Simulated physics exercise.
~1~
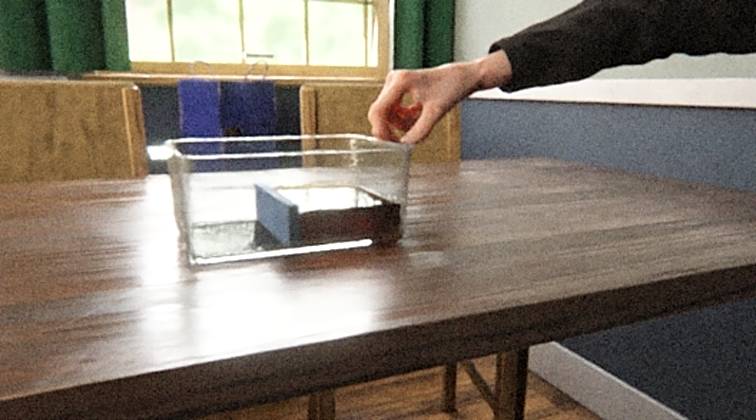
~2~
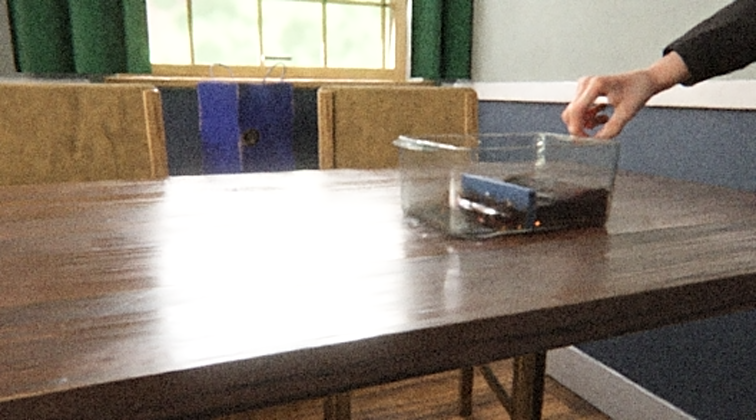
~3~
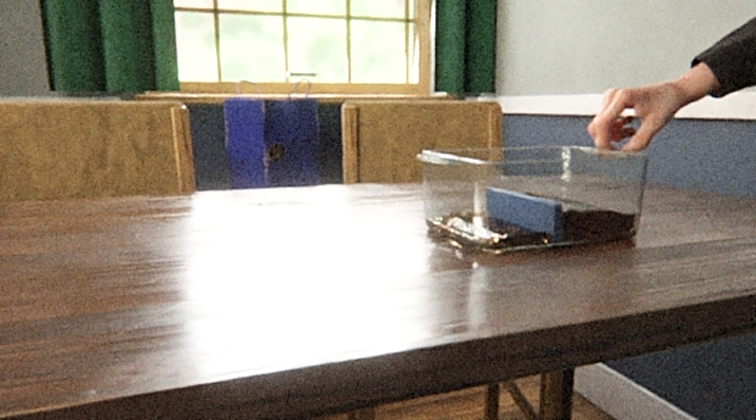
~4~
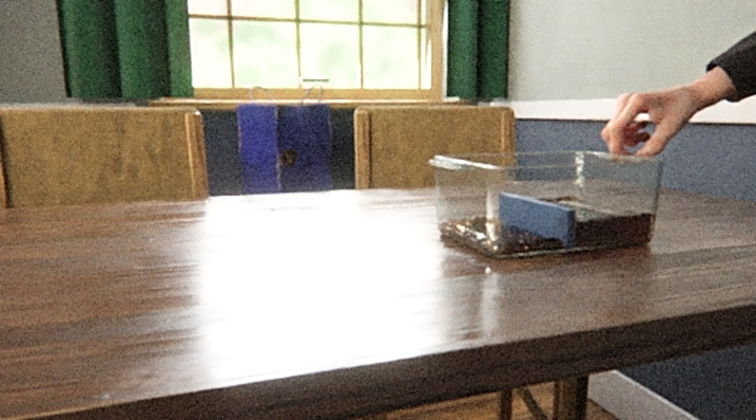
A hand pulls a divided glass tub rightwards, and some dark liquid ends up left of the blue divider.
